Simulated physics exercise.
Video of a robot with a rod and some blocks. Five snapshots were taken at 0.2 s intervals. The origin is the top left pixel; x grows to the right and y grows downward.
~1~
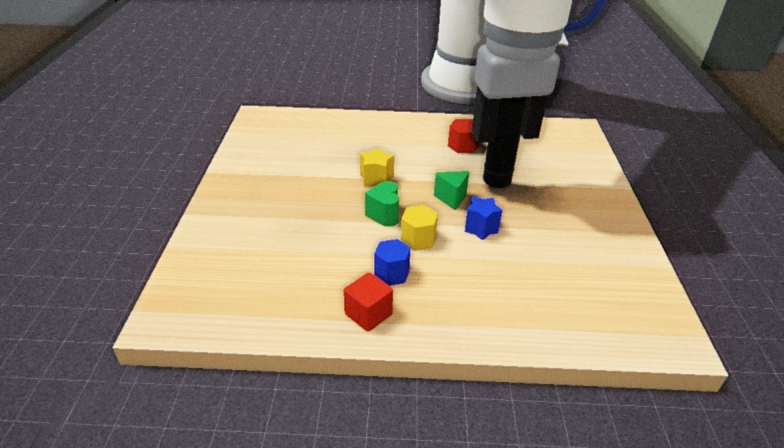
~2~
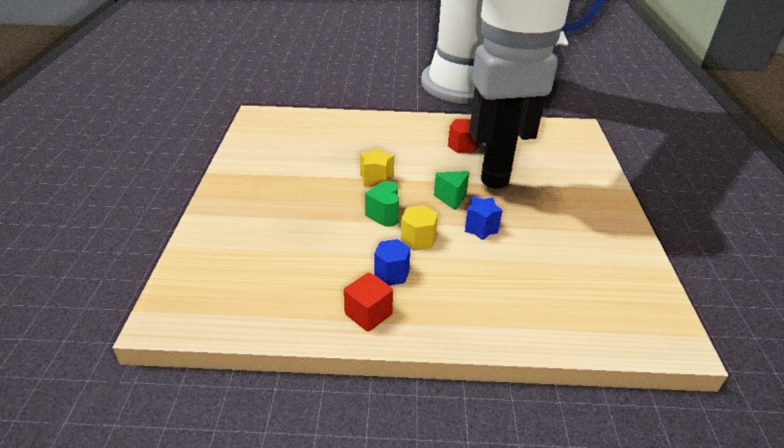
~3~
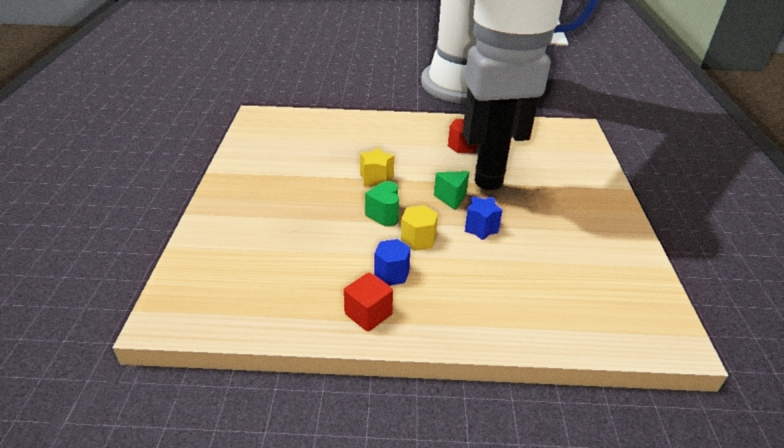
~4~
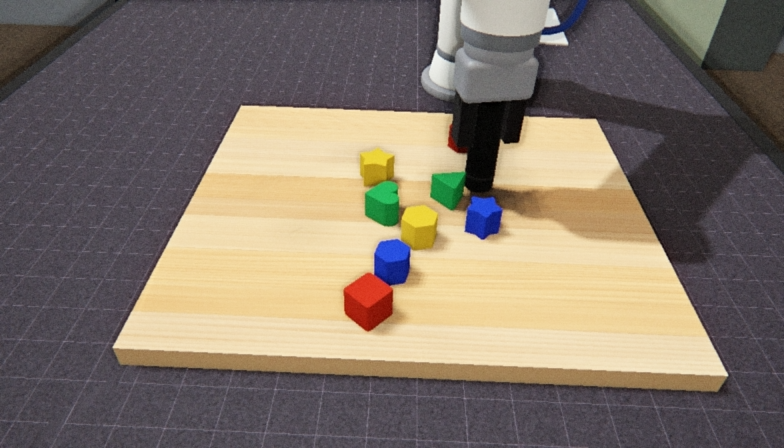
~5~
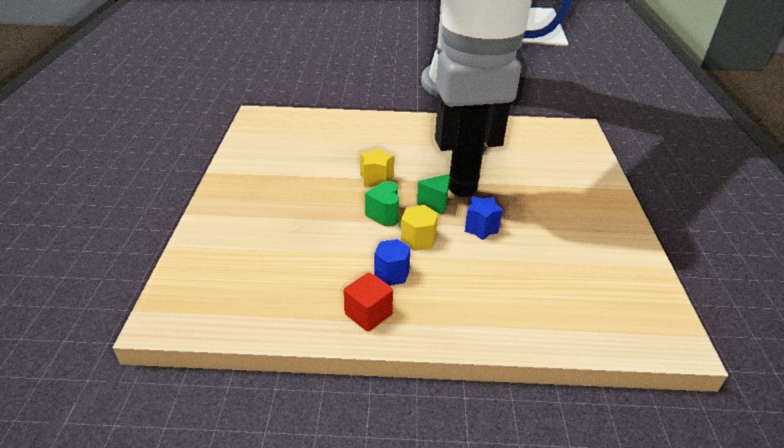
A robot arm moves its black rod left and pushes the green triangular block left.
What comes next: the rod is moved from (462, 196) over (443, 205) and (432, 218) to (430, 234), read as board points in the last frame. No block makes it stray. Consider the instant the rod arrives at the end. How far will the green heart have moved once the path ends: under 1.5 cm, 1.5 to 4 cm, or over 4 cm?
The green heart moves under 1.5 cm.
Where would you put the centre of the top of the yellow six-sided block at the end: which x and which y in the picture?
I expect it at (414, 230).
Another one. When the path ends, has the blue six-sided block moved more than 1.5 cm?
I expect not.
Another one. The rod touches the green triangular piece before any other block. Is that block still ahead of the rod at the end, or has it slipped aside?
The rod passes it.
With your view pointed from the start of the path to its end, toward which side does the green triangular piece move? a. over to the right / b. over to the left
The answer is a.
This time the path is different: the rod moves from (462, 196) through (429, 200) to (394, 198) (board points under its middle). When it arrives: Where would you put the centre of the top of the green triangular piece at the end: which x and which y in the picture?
At (401, 192).
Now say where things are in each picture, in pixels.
The first frame shows tip of the rod (497, 181), middles of tops, green heart (385, 192), blue six-sided block (393, 250), yellow six-sided block (420, 216), green triangular piece (454, 176), blue star block (485, 206).
The second frame shows rod (495, 181), nothing pushed.
The third frame shows rod (489, 183), nothing pushed.
The fourth frame shows rod (478, 185), green triangular piece (451, 178).
The fifth frame shows rod (463, 189), green heart (385, 192), blue six-sided block (393, 250), yellow six-sided block (420, 216), green triangular piece (438, 182), blue star block (485, 206).
On the path given first. Halfway along, rod (437, 203); green triangular piece (412, 191), turned 15° anticlockwise.
At the end, rod (430, 227); green heart (375, 193), turned 15° clockwise; blue six-sided block unmoved; yellow six-sided block (414, 230); green triangular piece (405, 196); blue star block unmoved.
